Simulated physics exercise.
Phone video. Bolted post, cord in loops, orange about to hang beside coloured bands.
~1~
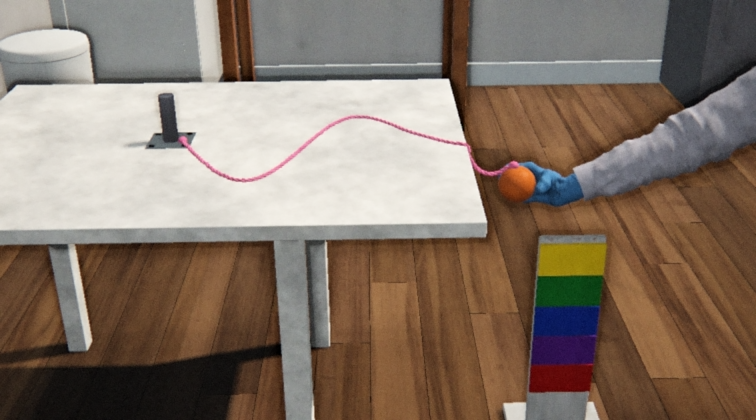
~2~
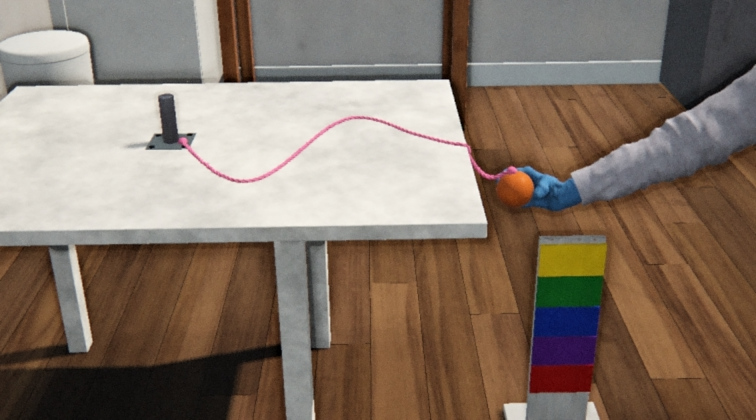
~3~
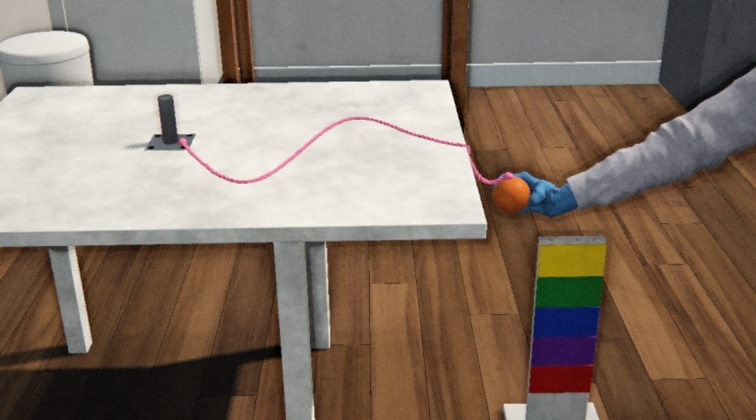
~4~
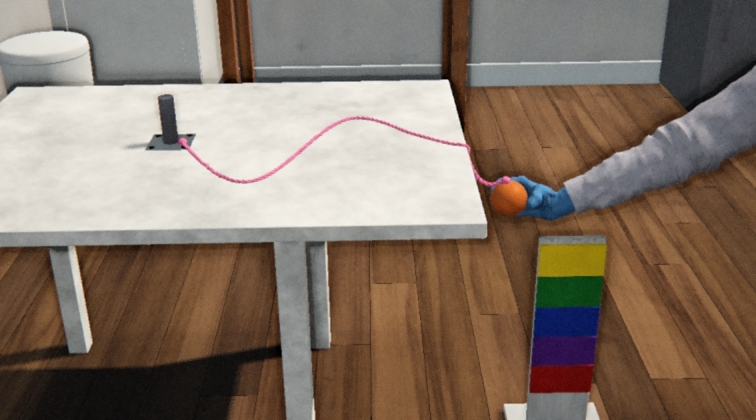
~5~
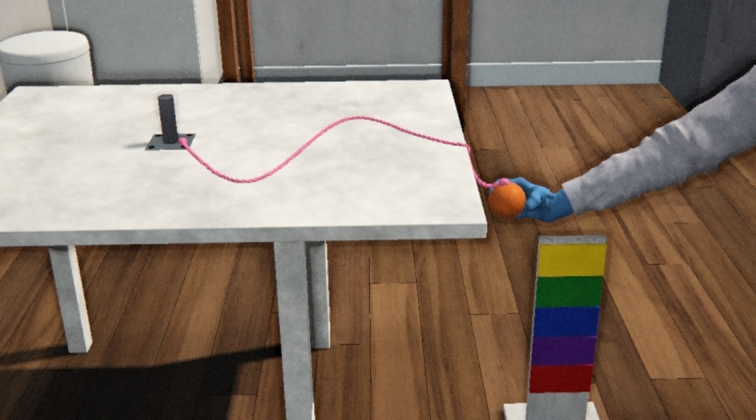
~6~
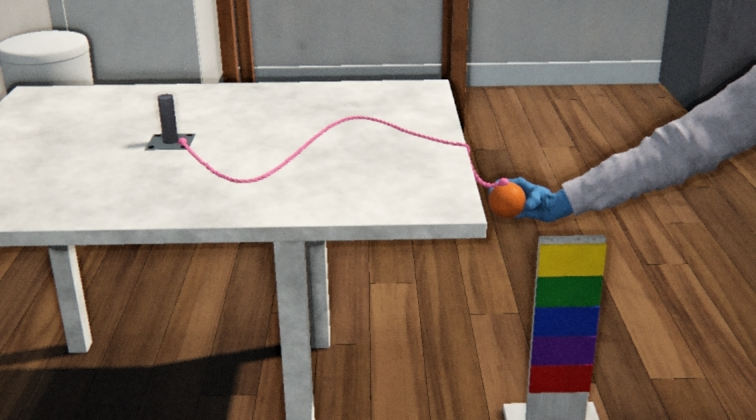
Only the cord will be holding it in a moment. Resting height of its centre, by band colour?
Red.
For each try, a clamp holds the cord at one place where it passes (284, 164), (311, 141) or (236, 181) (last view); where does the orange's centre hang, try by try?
Going through the tries, I'd expect close to (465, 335), (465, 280) and lastly (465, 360).
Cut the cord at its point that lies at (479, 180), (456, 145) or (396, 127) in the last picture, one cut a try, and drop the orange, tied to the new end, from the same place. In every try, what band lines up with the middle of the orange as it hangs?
Purple; blue; yellow.
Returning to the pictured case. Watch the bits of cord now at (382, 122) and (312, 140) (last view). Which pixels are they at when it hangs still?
The first settles around (466, 225), the second around (429, 153).
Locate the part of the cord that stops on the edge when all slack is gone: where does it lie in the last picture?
It's the bit near (331, 126).
Soon after, orange near (495, 355); level with purple.
After that, orange near (437, 371); level with purple.
And then, orange near (473, 382); level with red.
In the end, orange near (457, 386); level with red. The cord holds its middle at red.
